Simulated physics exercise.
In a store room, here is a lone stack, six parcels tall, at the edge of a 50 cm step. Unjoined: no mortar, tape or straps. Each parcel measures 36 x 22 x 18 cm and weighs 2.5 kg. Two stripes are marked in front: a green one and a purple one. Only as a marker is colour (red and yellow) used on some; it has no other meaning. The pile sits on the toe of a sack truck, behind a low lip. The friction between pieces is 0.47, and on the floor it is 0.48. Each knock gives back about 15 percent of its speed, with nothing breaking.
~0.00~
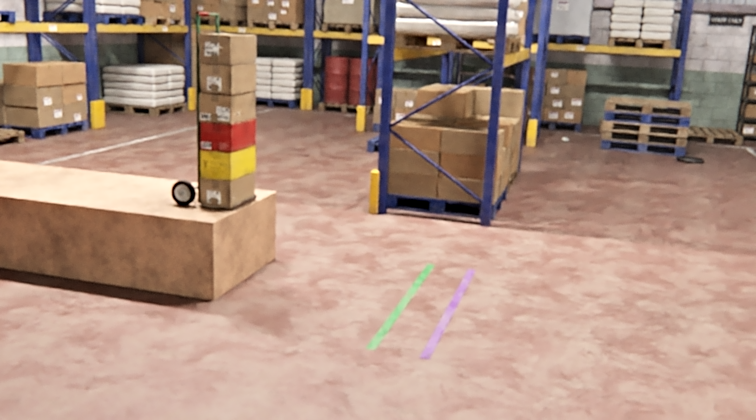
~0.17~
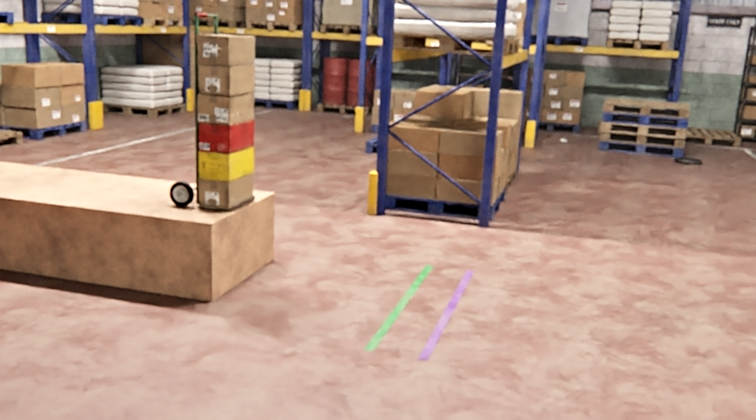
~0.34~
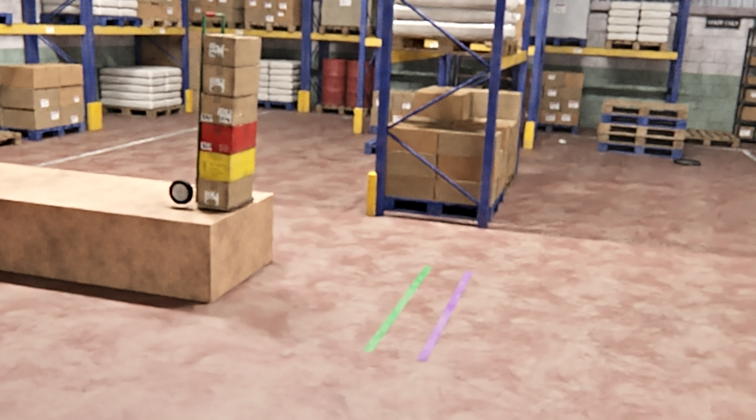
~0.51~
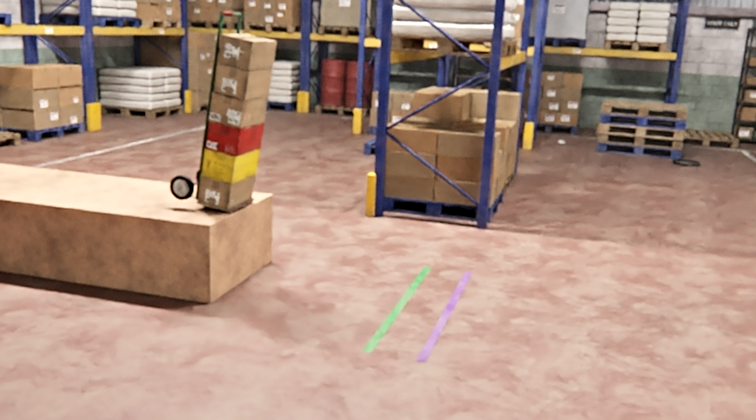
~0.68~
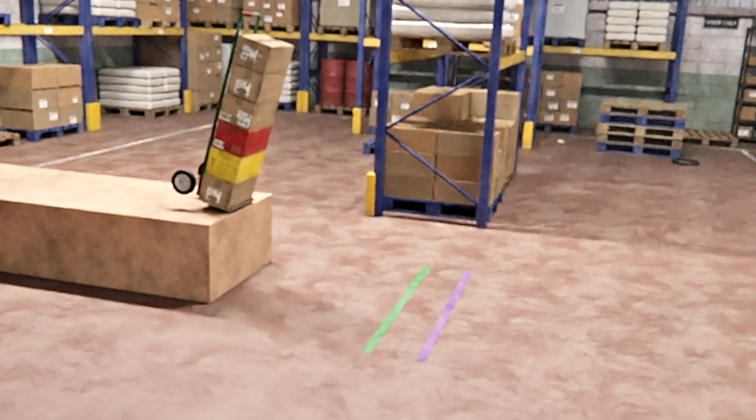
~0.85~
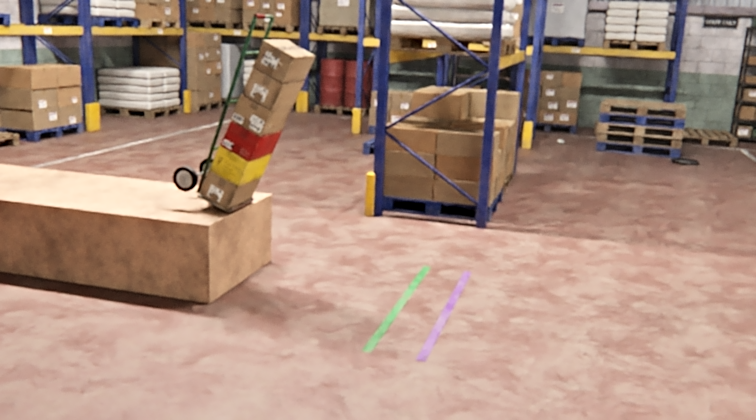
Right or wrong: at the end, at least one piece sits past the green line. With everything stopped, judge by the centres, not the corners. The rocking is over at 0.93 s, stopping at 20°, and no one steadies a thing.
Right.
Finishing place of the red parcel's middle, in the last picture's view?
At about (325, 275).
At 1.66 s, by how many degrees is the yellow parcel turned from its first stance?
80°.
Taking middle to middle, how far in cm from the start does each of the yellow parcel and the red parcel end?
Result: Yellow at 80 cm, red at 110 cm.
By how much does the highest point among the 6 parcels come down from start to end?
140 cm.
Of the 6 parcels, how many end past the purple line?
Count recorded: 0.
After 0.96 s, none of the 6 parcels past the green line, 6 disturbed; red parcel leaning 32°; yellow parcel leaning 32°.
After 1.16 s, none of the 6 parcels past the green line, 6 disturbed; yellow parcel leaning 55°; red parcel leaning 55°, 11 cm lower.
After 1.36 s, none of the 6 parcels past the green line, 6 disturbed; red parcel on its side; yellow parcel on its side.
After 1.66 s, 1 of the 6 parcels past the green line; yellow parcel on its side; red parcel leaning 72°, 84 cm lower.
At rest (2.3 s), 1 of the 6 parcels past the green line; yellow parcel on its side; red parcel on its side. The farthest middle lies 14 cm beyond that line. As the last picture would show them, middles, yellow parcel near (295, 271), red parcel near (325, 275).
